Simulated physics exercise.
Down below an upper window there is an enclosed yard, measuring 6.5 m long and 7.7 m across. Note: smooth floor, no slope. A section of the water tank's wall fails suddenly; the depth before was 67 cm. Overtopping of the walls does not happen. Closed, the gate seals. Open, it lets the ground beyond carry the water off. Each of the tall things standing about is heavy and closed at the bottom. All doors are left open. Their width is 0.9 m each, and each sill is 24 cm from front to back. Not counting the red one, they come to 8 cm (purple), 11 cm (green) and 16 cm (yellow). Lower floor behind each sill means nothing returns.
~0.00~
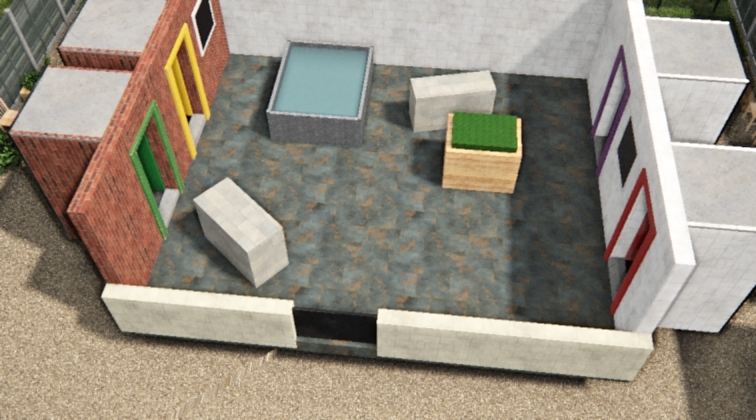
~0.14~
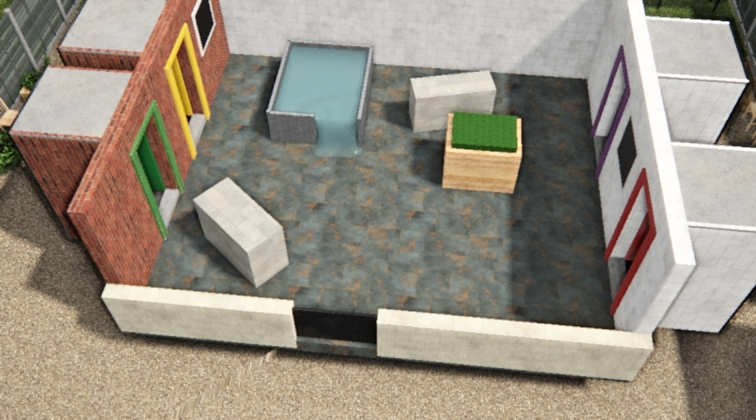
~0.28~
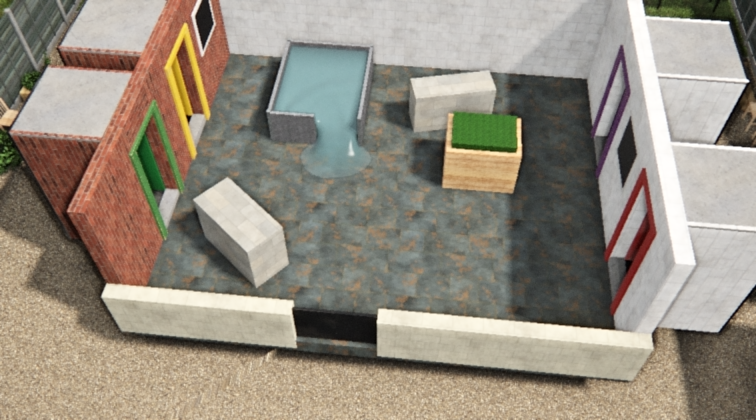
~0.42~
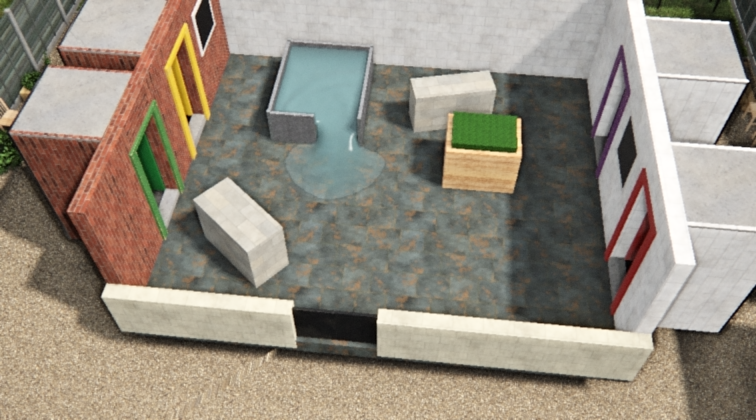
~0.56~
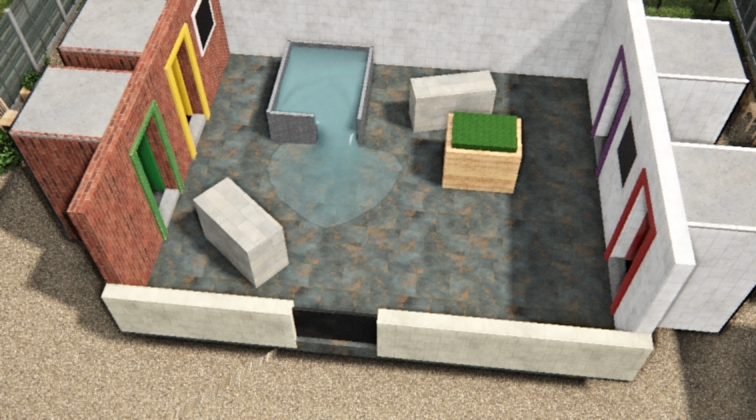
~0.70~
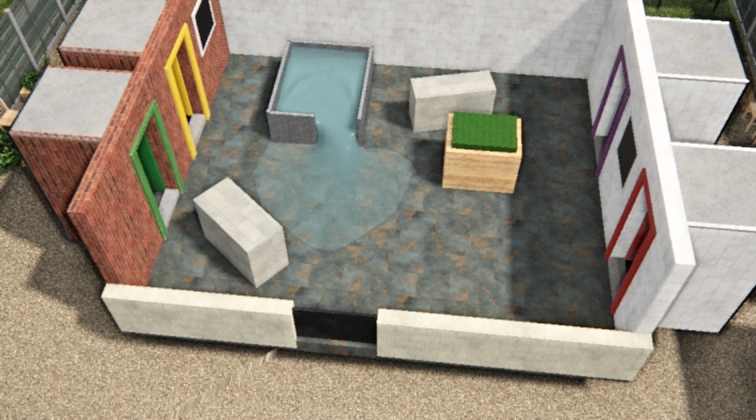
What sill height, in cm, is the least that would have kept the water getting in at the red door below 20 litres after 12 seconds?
The least height is about 10 cm.
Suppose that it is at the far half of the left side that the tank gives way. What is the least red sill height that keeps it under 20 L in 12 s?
Minimum height: Approx. 8.0 cm.
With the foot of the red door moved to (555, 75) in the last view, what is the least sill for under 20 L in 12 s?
It needs roughly 6.5 cm.
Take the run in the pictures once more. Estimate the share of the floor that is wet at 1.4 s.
I'd say near 25 percent.
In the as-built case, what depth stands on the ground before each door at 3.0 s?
Purple door 0 cm, green door 7 cm, yellow door 0 cm, red door 0 cm.
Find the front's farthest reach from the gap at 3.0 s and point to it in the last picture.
Pixel close to (611, 357).
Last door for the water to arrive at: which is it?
Door: Purple.
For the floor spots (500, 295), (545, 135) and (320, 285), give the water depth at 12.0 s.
Roughly 5, 4 and 6 centimetres.
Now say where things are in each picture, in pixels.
The first picture shows still water, 67 cm deep, in the water tank at (323, 81); the red door at (627, 250) is dry.
In the second picture, water pours out at (337, 134) and has run 0.3 m, to (323, 155); about 9 cm deep outside, 67 cm at the back.
In the third picture, water pours out at (337, 136) and has run 0.8 m, to (319, 174); about 10 cm deep outside, 67 cm at the back.
In the fourth picture, the front is at (318, 194), 1.3 m from the gap at (337, 136); 1.7 m2 of floor is wet, 67 cm left at the back.
In the fifth picture, the front is at (322, 223), 2.0 m from the gap at (337, 136); 3.1 m2 of floor is wet, 65 cm left at the back.
In the sixth picture, water pours out at (337, 136) and has run 2.4 m, to (322, 246); about 4 cm deep outside, 59 cm at the back; the red door at (627, 250), 5.7 m from the gap, is still 4.0 m from the nearest water.
After 1.4 s water covers 25 % of the floor, deepest (38 cm) near (346, 148); it has not reached the red door.
After 3.0 s water covers 45 % of the floor, deepest (24 cm) near (337, 147); it has not reached the red door.
After 12.0 s water covers 95 % of the floor, deepest (9 cm) near (584, 102); 6 cm at the red door, 0 litres in over its 16 cm sill.
At the red door as built, the water arrived by 3.6 s and peaked near 16 cm at 4.8 s.
With a sill of 8 cm, 40 litres would have come in within the 12 s; with 11 cm, 13 litres. So under 20 litres takes about 10 cm.
